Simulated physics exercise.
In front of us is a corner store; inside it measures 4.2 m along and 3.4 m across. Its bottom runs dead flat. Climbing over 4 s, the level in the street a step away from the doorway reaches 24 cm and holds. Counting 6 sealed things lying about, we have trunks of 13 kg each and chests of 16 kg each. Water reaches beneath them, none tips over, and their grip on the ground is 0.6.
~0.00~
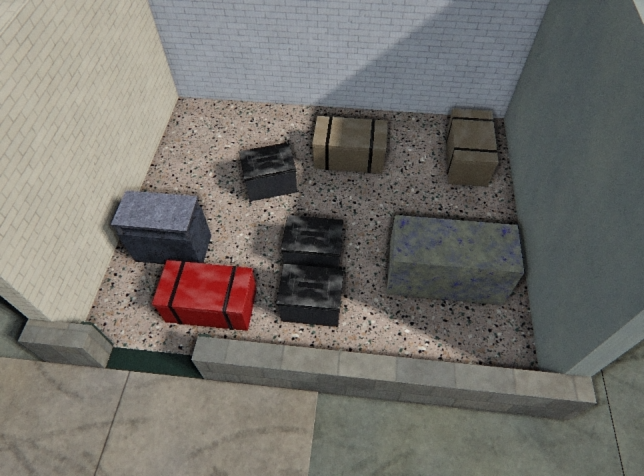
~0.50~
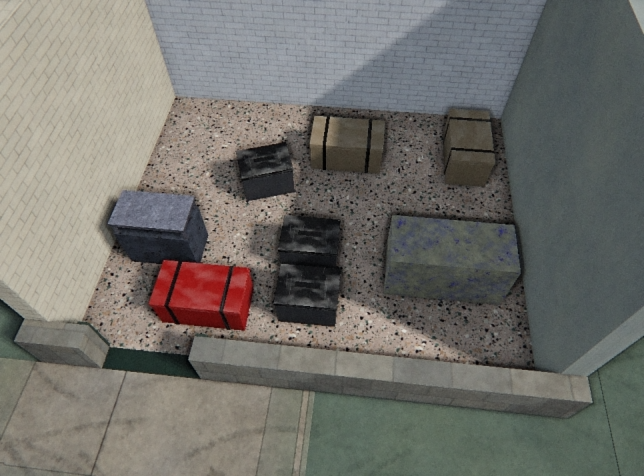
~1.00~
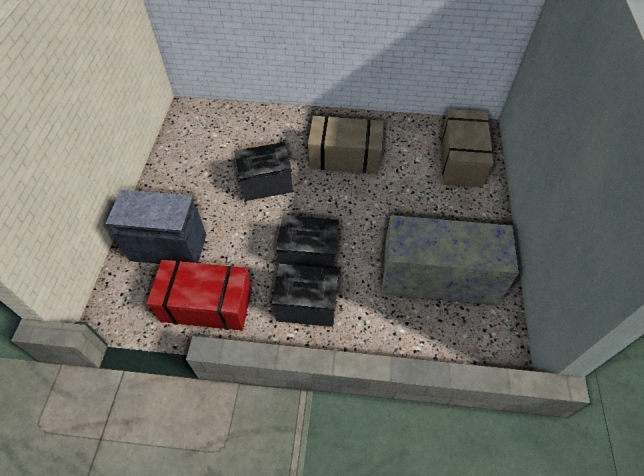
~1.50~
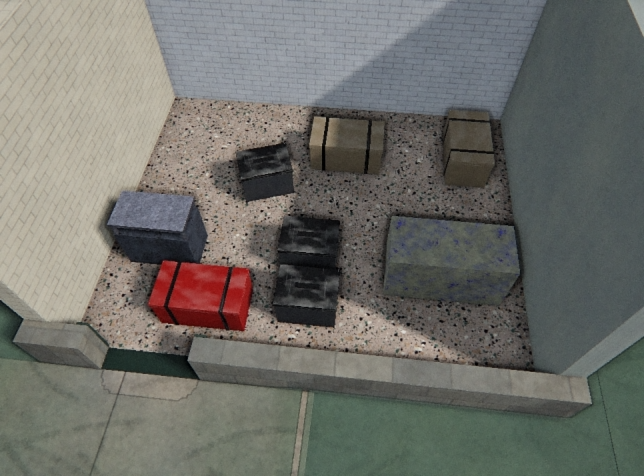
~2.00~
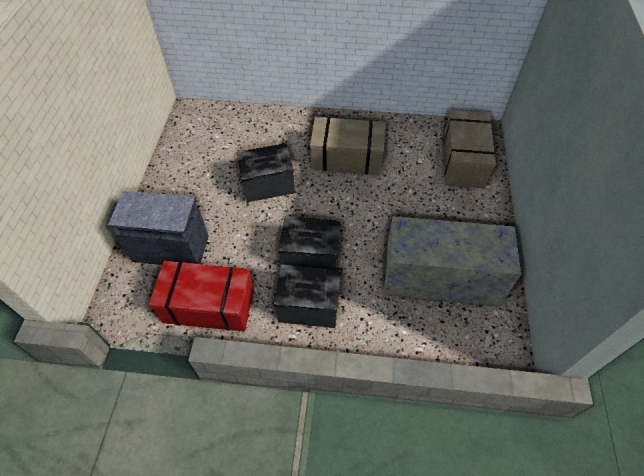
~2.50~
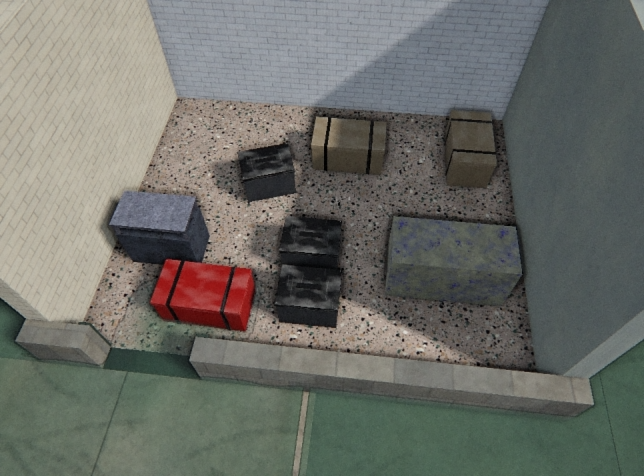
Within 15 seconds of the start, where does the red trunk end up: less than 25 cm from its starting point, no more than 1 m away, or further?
It gets shunted far.
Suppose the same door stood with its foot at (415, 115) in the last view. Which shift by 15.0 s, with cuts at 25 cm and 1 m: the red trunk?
With that change, the red trunk edges a short distance.
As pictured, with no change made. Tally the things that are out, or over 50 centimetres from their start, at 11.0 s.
My count gives 4.
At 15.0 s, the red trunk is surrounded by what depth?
Depth: About 17 cm.
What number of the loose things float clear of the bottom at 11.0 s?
Total: 5.
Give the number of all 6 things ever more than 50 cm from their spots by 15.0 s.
5.
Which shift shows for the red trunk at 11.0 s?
Some 300 cm from the start.
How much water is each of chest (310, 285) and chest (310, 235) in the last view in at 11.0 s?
Depths: Near 6 cm, then near 12 cm.
After 3.5 s the red trunk is near (219, 264), 0.3 m from its start, aground; 0 afloat.
After 6.8 s the red trunk is near (287, 186), 1.3 m from its start, afloat; 1 afloat.
After 11.0 s the red trunk is near (422, 136), 2.8 m from its start, afloat; 5 afloat.
After 15.0 s the red trunk is near (440, 106), 3.2 m from its start, afloat; 6 afloat.
